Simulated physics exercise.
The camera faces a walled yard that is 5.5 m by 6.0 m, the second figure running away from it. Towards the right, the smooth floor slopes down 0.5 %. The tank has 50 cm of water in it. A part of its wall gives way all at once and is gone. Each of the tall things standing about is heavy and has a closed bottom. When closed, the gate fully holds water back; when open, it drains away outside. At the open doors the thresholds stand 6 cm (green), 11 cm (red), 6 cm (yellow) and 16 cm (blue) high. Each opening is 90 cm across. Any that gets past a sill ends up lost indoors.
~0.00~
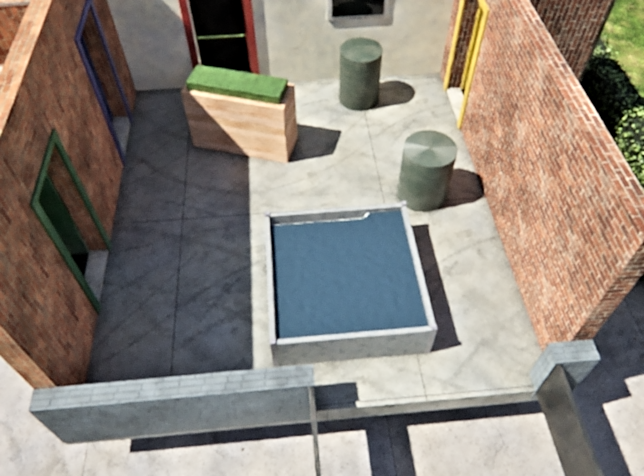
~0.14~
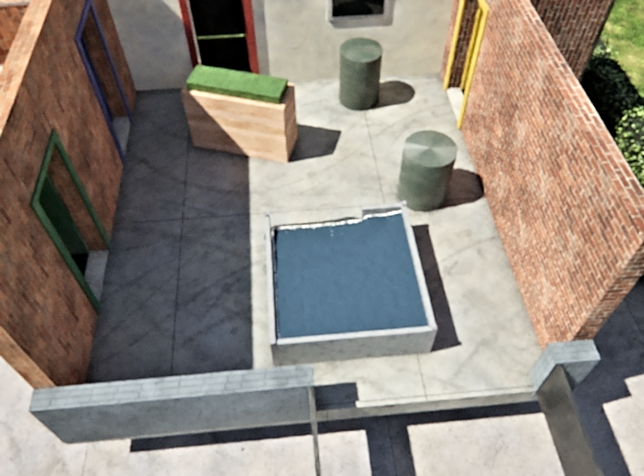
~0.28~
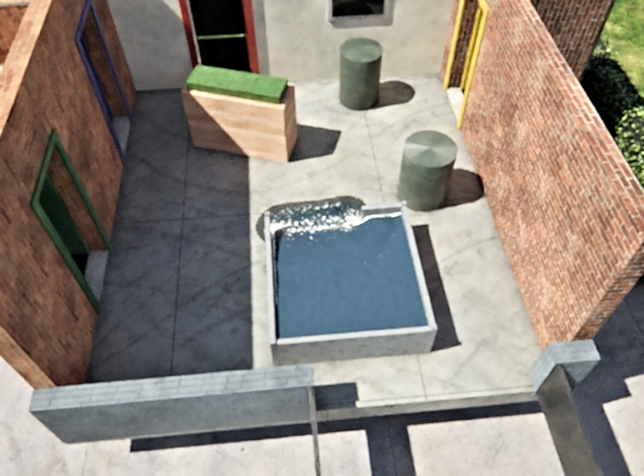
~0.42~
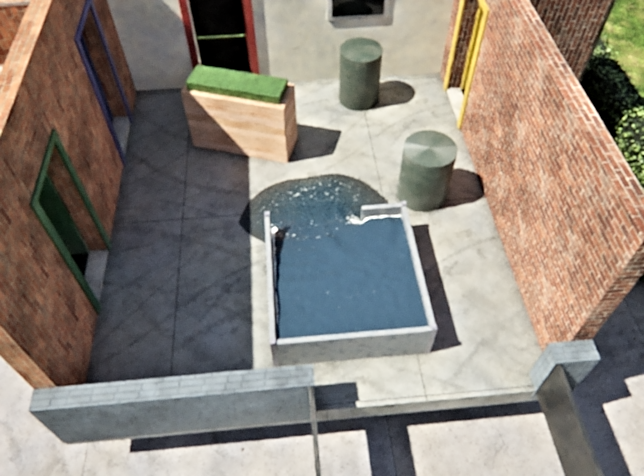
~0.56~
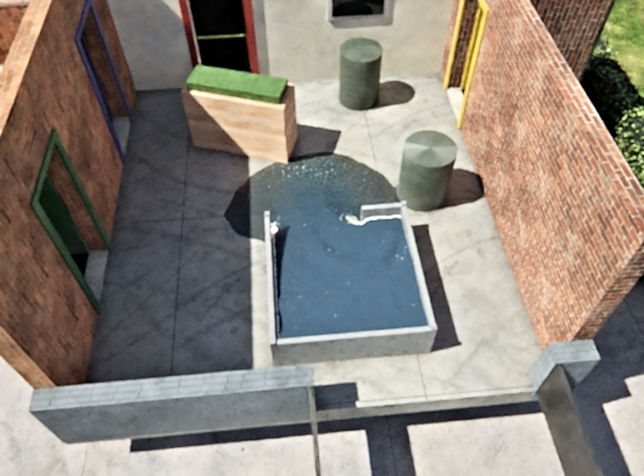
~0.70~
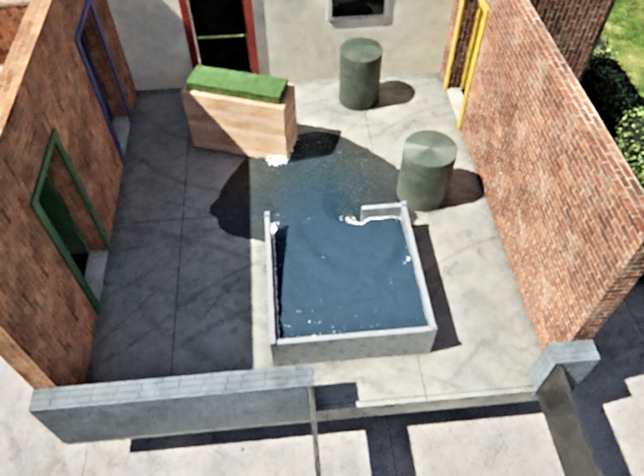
The footage shows a walled yard with a square tank of still water; part of the tank's far wall gives way, and water pours out, spreading across the pale floor until it reaches the wooden block with a green top.
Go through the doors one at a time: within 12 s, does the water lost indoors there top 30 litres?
The green door will undershoot the limit; the red door will undershoot the limit; the yellow door will overshoot the limit; the blue door will undershoot the limit.
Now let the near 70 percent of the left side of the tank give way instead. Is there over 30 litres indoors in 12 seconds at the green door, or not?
Well, at green it would be too much.
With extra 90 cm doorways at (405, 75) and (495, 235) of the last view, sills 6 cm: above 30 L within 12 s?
More, less.
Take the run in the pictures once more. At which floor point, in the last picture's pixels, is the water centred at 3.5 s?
(295, 188).
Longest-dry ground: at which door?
The answer is the green door.
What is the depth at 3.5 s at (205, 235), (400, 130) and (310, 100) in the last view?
Approximately 0, 5 and 6 centimetres, going through them in turn.
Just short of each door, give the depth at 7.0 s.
Green 4 cm, red 9 cm, yellow 10 cm, blue 7 cm.
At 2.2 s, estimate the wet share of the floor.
Around 40 per cent.
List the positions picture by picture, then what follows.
The tank at (344, 271) is whole and still, 50 cm deep, in the first frame.
Water pours out on the tank's far side and has run 0.7 m, to a hidden place; typically 9 cm deep outside, 50 cm at the tank's back, in the second frame.
The front is at (359, 206), 0.9 m from the gap on the tank's far side; 0.9 m2 of floor is under water; 50 cm left at the back of the tank, in the third frame.
Water pours out on the tank's far side and has run 1.2 m, to (339, 178); typically 7 cm deep outside, 50 cm at the tank's back, in the fourth frame.
The front is at (332, 157), 1.7 m from the gap on the tank's far side; 2.9 m2 of floor is under water; 48 cm left at the back of the tank, in the fifth frame.
Water pours out on the tank's far side and has run 2.2 m, to (329, 137); typically 5 cm deep outside, 44 cm at the tank's back, in the sixth frame.
After 1.4 s water covers 25 % of the floor and is deepest (27 cm) near (272, 166); green door not reached, red door not reached, yellow door not reached, blue door not reached.
After 2.2 s water covers 40 % of the floor and is deepest (26 cm) near (283, 166); green door not reached, red door 1 cm at the sill, 0 L in, yellow door not reached, blue door 19 cm at the sill, 0 L in.
After 3.5 s water covers 55 % of the floor and is deepest (20 cm) near (157, 95); green door 2 cm at the sill, 0 L in, red door 4 cm at the sill, 0 L in, yellow door 16 cm at the sill, 25 L in, blue door 13 cm at the sill, 7 L in.
After 7.0 s water covers 85 % of the floor and is deepest (12 cm) near (356, 130); green door 4 cm at the sill, 0 L in, red door 9 cm at the sill, 2 L in, yellow door 10 cm at the sill, 112 L in, blue door 7 cm at the sill, 8 L in.
After 12.0 s water covers 95 % of the floor and is deepest (8 cm) near (435, 79); green door 3 cm at the sill, 0 L in, red door 4 cm at the sill, 2 L in, yellow door 8 cm at the sill, 134 L in, blue door 3 cm at the sill, 8 L in.
